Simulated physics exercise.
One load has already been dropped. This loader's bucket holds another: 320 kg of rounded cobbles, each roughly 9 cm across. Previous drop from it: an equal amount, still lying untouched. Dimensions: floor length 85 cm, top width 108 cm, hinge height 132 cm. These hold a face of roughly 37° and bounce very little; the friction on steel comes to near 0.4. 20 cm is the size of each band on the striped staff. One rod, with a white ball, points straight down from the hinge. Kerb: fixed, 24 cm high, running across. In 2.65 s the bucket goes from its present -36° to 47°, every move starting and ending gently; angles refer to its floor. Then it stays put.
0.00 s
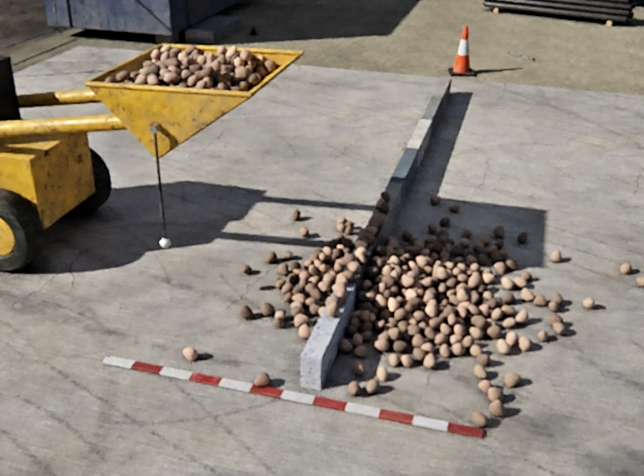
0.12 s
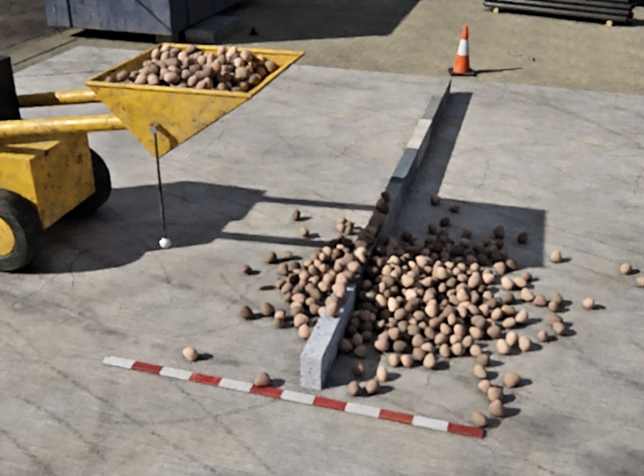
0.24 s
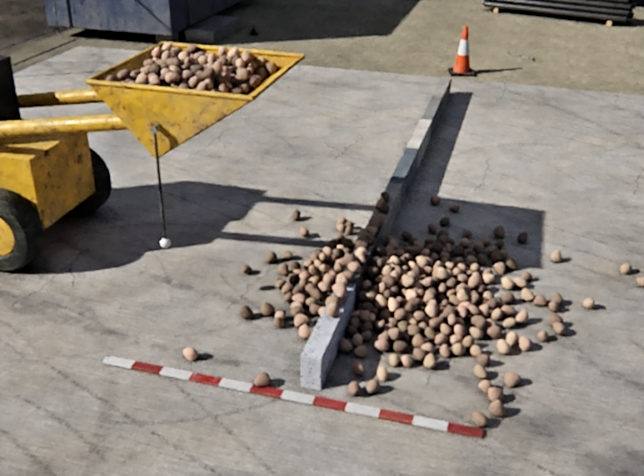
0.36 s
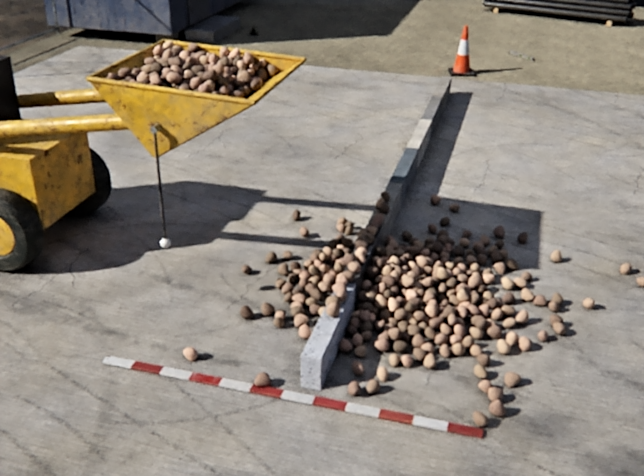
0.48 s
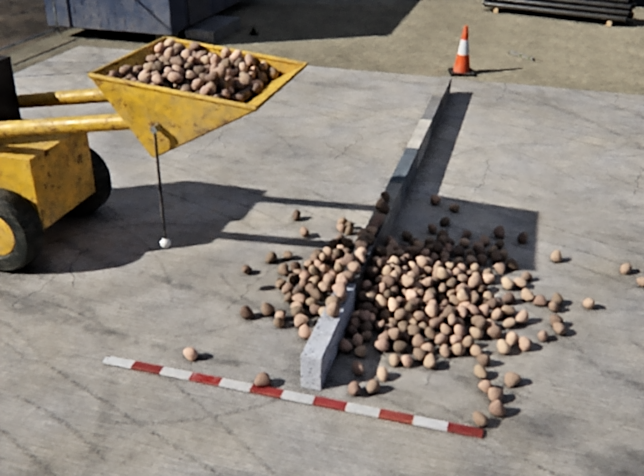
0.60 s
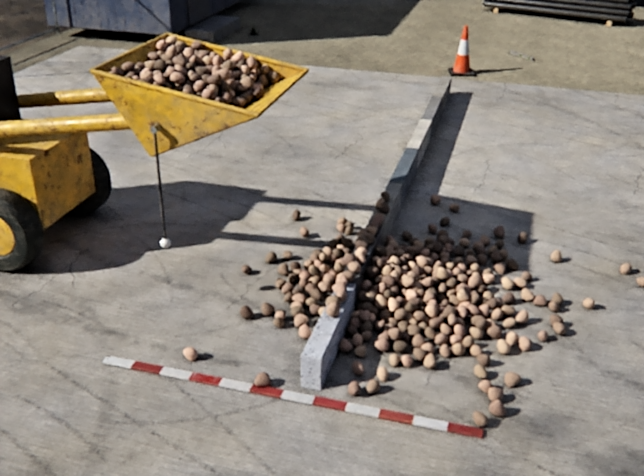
The video shows a yellow loader holding a bucket of brownish stones near a scattered pile lying across a grey kerb; the bucket slowly tilts slightly forward, its load shifting a little, while the pile stays still.
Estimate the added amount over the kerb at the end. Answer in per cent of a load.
Roughly 0 per cent of a load.
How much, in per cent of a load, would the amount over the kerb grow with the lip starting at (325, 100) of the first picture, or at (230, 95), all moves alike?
Close to 50 per cent, followed by close to 0 per cent.
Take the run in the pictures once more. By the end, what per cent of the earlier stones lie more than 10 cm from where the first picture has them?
Roughly 5 % of them.
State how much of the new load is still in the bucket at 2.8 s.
Close to 0 in a hundred is still held.
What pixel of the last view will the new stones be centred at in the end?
Their middle rests near (302, 265).
After 2.0 s the floor is at 34°; in per cent of one load, 77 in the bucket, 46 on this side of the kerb, 76 over the kerb; the foremost stones are at (608, 301).
After 2.8 s the floor is at 47°; in per cent of one load, 0 in the bucket, 124 on this side of the kerb, 76 over the kerb; the foremost stones are at (608, 301).
After 3.1 s the floor is at 47°; in per cent of one load, 0 in the bucket, 124 on this side of the kerb, 76 over the kerb; the foremost stones are at (608, 301).
After 5.7 s the floor is at 47°; in per cent of one load, 0 in the bucket, 124 on this side of the kerb, 76 over the kerb; the foremost stones are at (608, 301). Net gain over the kerb, 0.
